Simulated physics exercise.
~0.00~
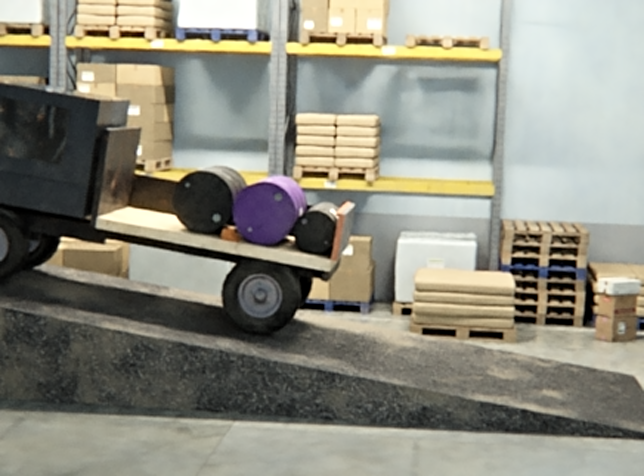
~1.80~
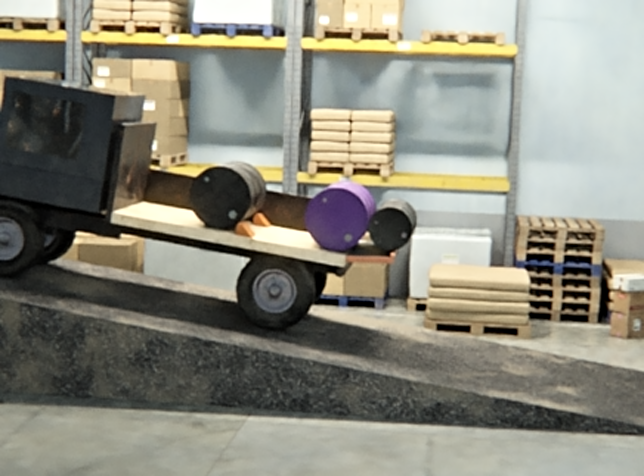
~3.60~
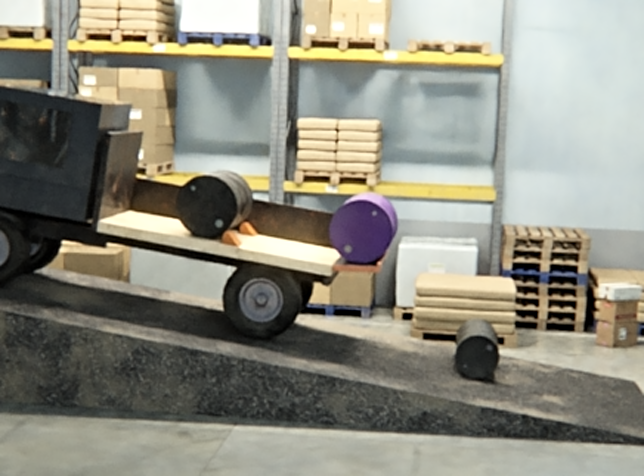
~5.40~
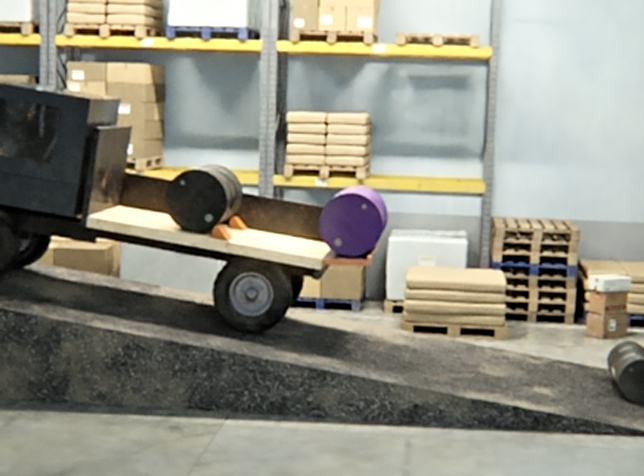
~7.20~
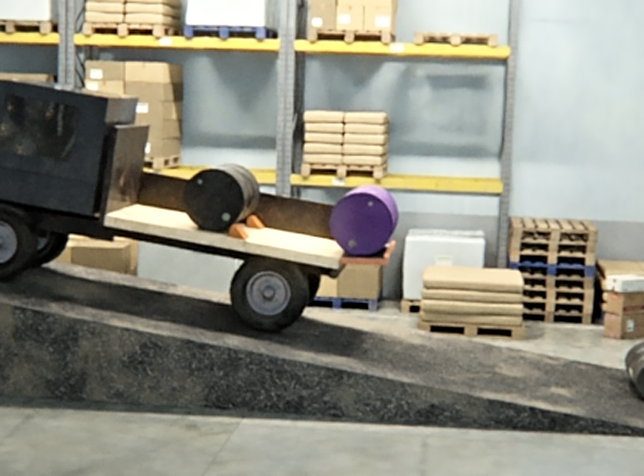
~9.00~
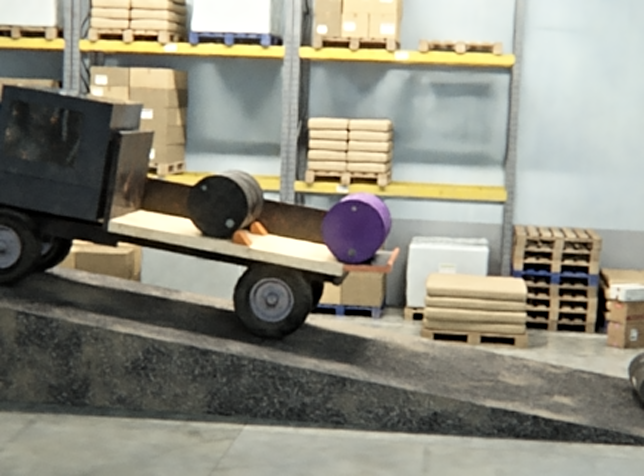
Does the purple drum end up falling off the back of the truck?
No, the purple drum stays on the truck. Only the small black drum drops off and rolls down the ramp.
